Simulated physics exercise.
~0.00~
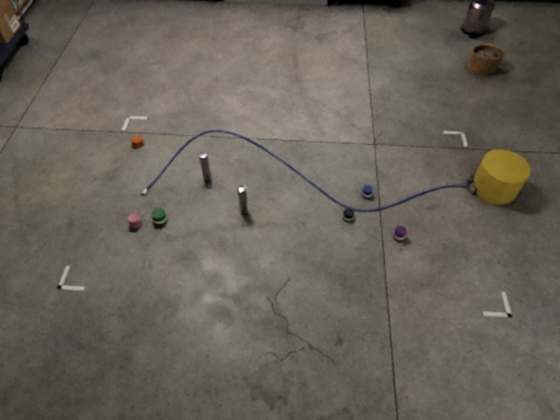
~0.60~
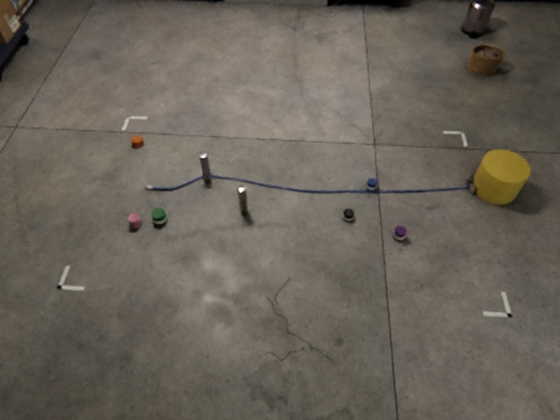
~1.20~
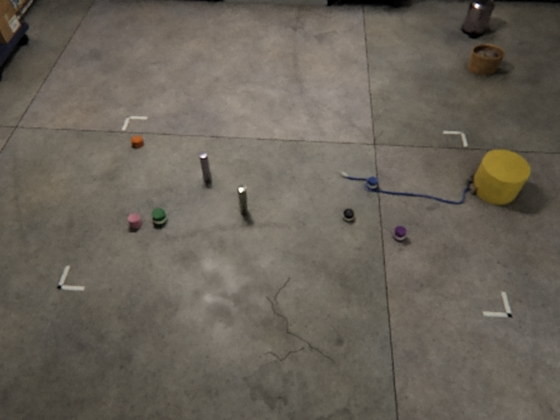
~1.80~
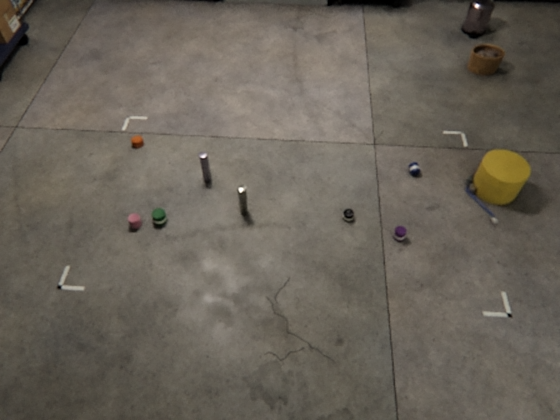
The clip shows a blue cord stretched across a concrete floor among small colored containers and two upright posts, drawn rightward toward a yellow drum until only a short end remains, with the blue container shifted right and tipped over while the others stay put.
